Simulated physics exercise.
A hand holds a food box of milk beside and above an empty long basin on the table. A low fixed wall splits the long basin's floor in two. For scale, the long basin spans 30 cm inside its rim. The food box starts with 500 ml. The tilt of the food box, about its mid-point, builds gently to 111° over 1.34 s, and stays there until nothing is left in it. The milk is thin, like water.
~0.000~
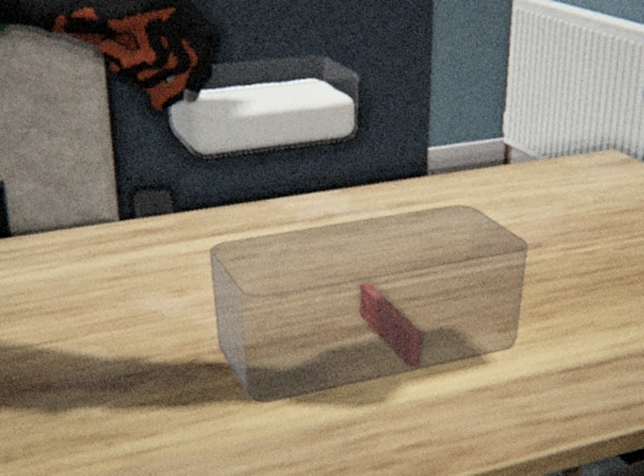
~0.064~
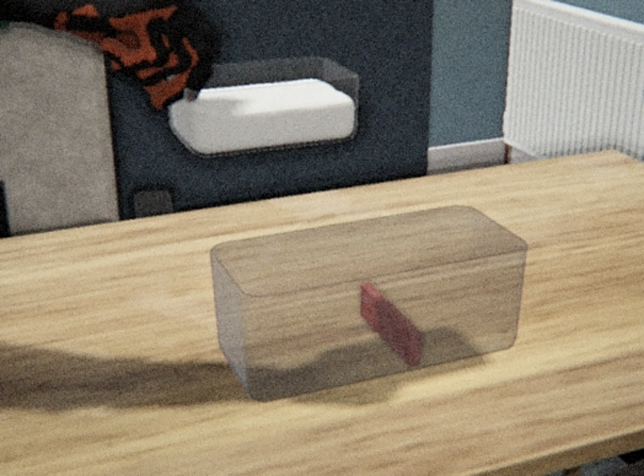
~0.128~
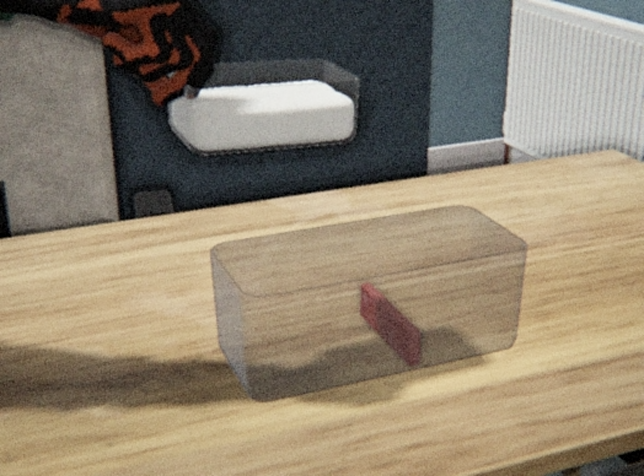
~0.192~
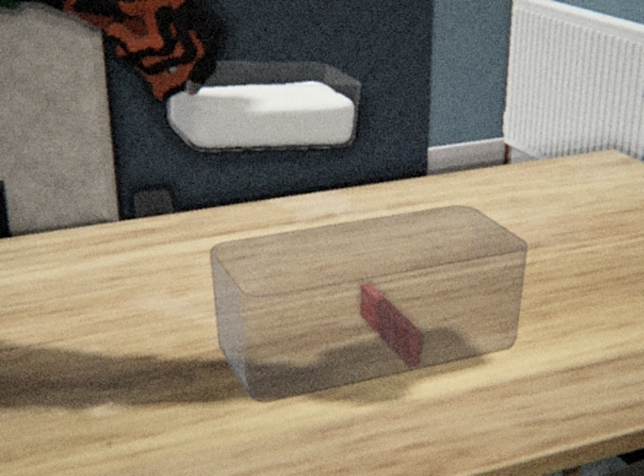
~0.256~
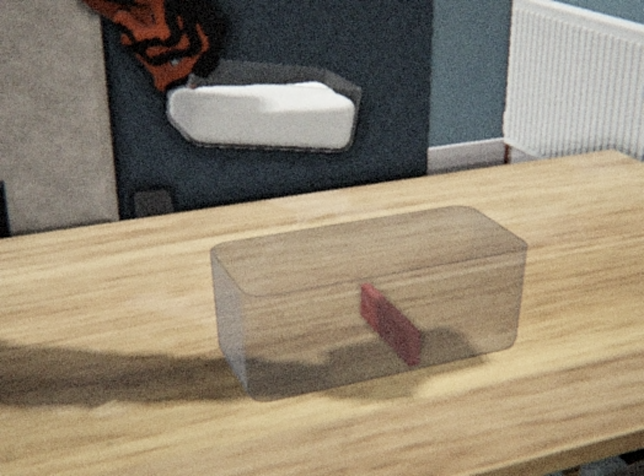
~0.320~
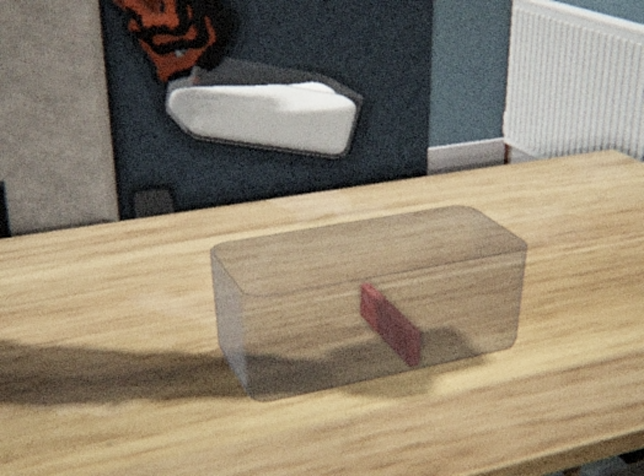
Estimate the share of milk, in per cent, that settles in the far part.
The far part has some 53 per cent.
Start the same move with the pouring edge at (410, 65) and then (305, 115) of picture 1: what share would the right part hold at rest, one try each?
First 80, then 0 per cent.
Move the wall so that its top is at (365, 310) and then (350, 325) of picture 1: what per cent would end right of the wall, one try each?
In turn about 65 and 70 per cent.
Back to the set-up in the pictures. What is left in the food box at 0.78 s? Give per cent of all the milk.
About 32 per cent.
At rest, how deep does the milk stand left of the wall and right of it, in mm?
Left about 10 mm, right about 18 mm.
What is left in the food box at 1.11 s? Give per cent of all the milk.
Near 6 in a hundred.
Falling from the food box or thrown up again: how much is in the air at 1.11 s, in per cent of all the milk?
About 6 per cent.
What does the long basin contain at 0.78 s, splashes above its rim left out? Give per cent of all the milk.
About 30 per cent.
By 0.78 s the tilt is 69° and 31 per cent is still to pour, 5 is left of the wall and 25 right of it.
By 1.11 s the tilt is 103° and 6 per cent is still to pour, 35 is left of the wall and 52 right of it.
By 1.46 s the tilt is 111° and 0 per cent is still to pour, 45 is left of the wall and 53 right of it.
By 1.84 s the tilt is 111° and 0 per cent is still to pour, 45 is left of the wall and 53 right of it.
At rest 45 per cent lies left of the wall, 53 right of it and 2 outside.
